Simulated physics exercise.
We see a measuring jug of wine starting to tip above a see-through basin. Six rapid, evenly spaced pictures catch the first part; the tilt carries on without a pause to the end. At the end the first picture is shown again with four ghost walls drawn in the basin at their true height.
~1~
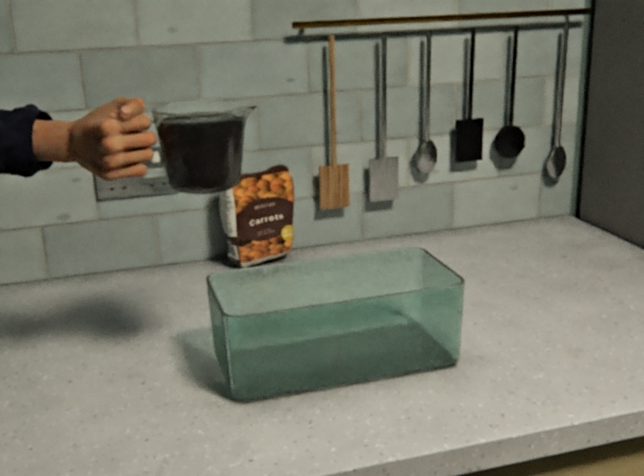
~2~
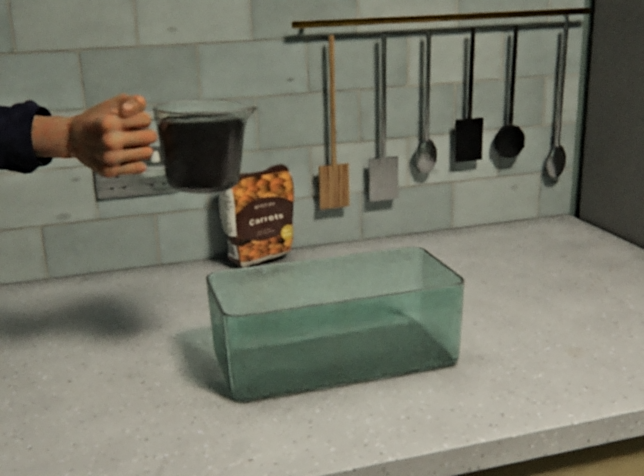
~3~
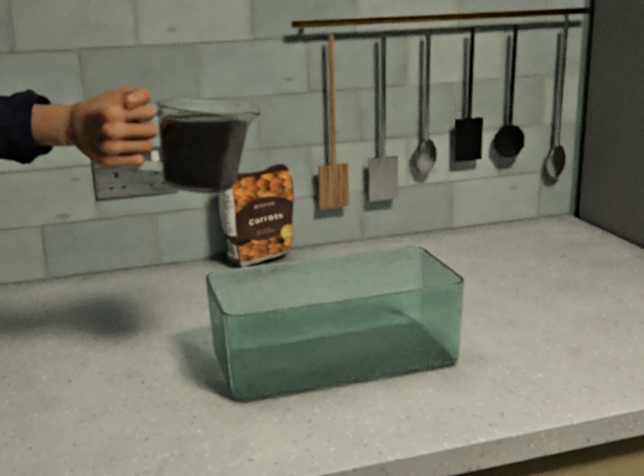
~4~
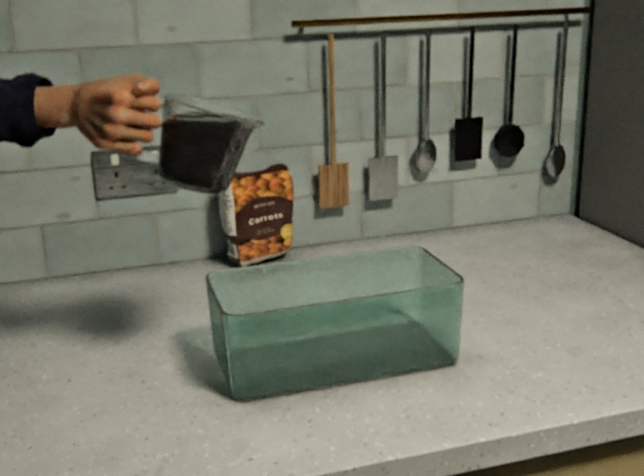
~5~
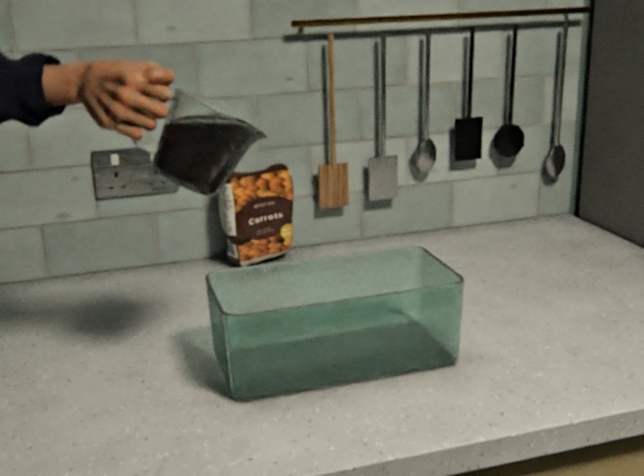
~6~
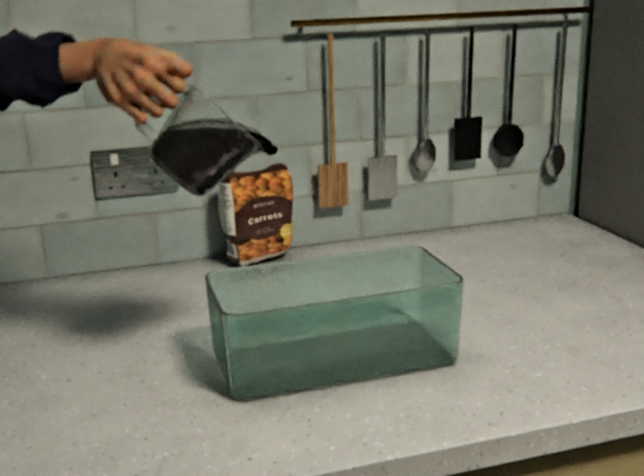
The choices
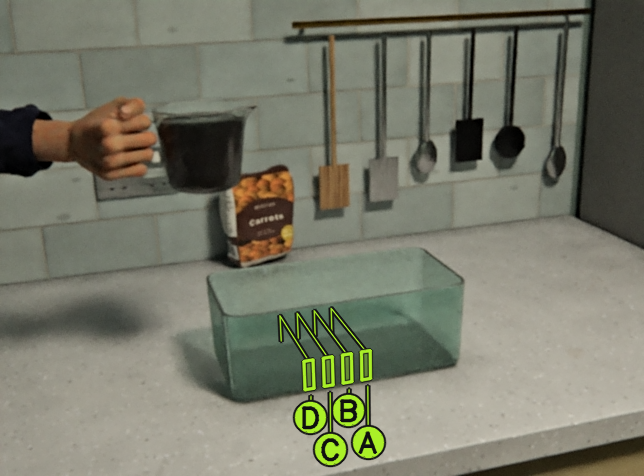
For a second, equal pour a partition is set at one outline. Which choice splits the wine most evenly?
C works best here.
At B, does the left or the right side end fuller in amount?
More ends on the left.
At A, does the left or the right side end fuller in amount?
The left one.
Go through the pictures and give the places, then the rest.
Upright, lip at (255, 105); basin from (231, 400) to (458, 361); nothing has left yet.
Tipped about 2°, lip at (256, 107); nothing has left yet.
Tipped about 8°, lip at (259, 112); nothing has left yet.
Tipped about 18°, lip at (263, 122); nothing has left yet.
Tipped about 30°, lip at (266, 136); nothing has left yet.
Tipped about 45°, lip at (265, 152); wine is over the lip, down to (269, 153).
On the marked copy, A at (367, 386); B at (349, 389); C at (330, 392); D at (311, 396).
If A is chosen, about 83 % ends left of the wall and 9 % right of it; 7 % is lost outside.
If B is chosen, about 73 % ends left of the wall and 20 % right of it; 7 % is lost outside.
If C is chosen, about 51 % ends left of the wall and 43 % right of it; 6 % is lost outside.
If D is chosen, about 28 % ends left of the wall and 68 % right of it; 4 % is lost outside.
